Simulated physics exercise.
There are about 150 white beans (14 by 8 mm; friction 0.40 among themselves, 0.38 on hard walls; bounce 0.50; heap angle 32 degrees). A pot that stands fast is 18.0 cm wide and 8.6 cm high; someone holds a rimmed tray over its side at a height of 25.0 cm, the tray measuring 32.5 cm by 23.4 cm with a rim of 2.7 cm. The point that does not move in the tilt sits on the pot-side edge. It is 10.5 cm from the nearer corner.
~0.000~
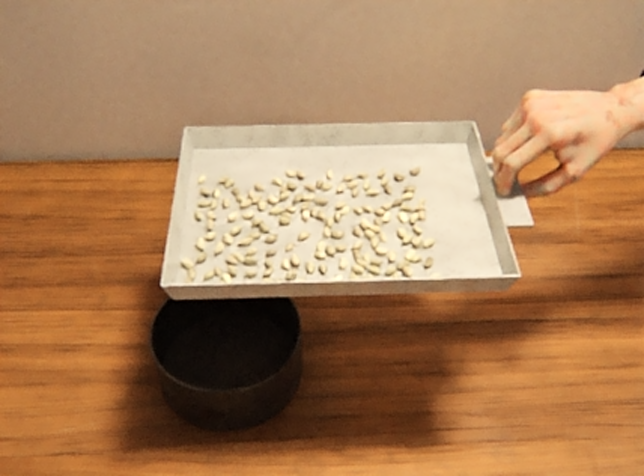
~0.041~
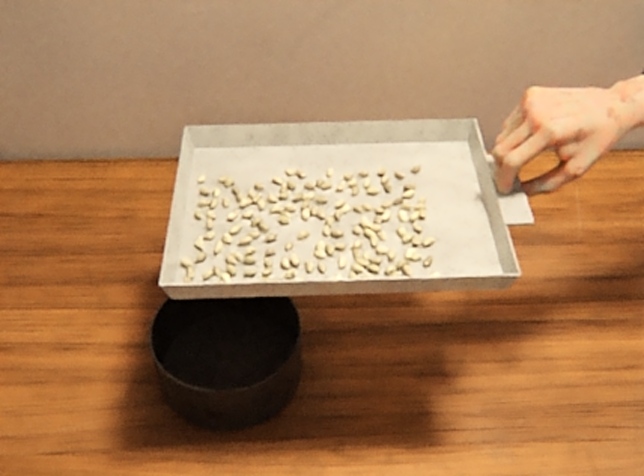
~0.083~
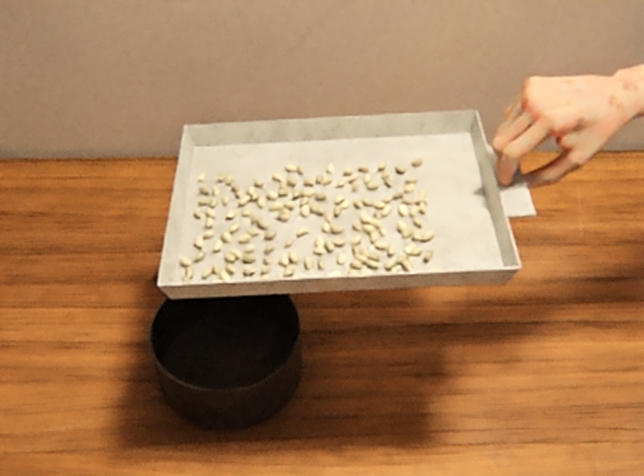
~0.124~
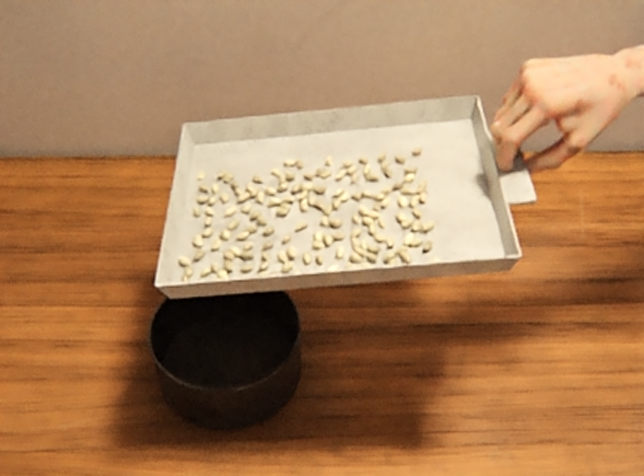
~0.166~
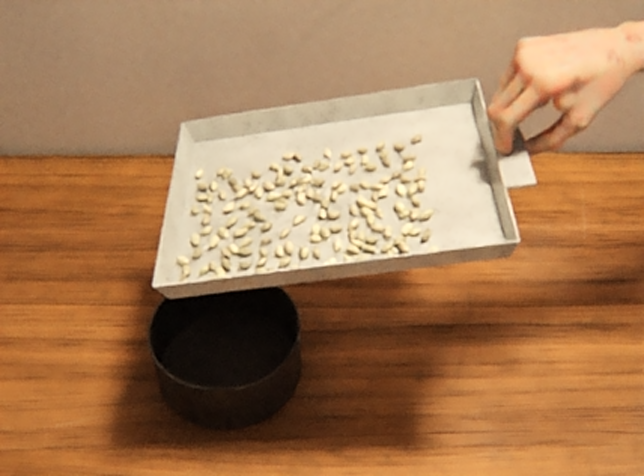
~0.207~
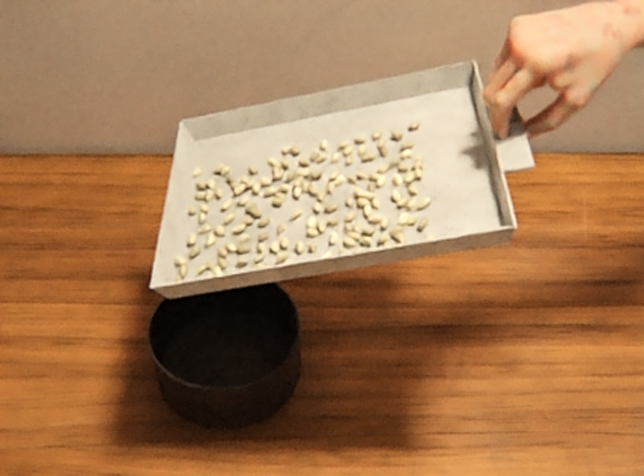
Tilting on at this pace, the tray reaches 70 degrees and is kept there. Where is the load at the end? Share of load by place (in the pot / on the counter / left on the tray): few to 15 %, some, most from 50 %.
Pot: Few; counter: Some; left on the tray: Most.
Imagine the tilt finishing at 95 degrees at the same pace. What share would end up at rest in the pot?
It would be near 10 per cent.
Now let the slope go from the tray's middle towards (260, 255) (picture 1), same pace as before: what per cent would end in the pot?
The share would be about 0 percent.
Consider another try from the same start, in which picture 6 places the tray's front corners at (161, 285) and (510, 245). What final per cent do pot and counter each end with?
Pot: 0, counter: 40.
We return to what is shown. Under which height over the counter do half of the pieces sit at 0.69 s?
Roughly 26 cm above the counter.
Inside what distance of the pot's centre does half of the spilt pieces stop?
Distance: Some 22 cm.
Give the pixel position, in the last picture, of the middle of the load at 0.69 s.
At that moment the load's centre is around (176, 235).
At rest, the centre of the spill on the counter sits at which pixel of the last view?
It comes to rest with its centre close to (77, 443).
Then, at 0.50 s, tilt 42 degrees; the tray holds 100 %, the pot 0 %.
After 0.69 s, tilt 60 degrees; the tray holds 100 %, the pot 0 %.
After 1.00 s, tilt 70 degrees; the tray holds 70 %, the pot 0 %.
In the end, at 2.6 s, pot 5 %, counter 35 %, tray 60 %.
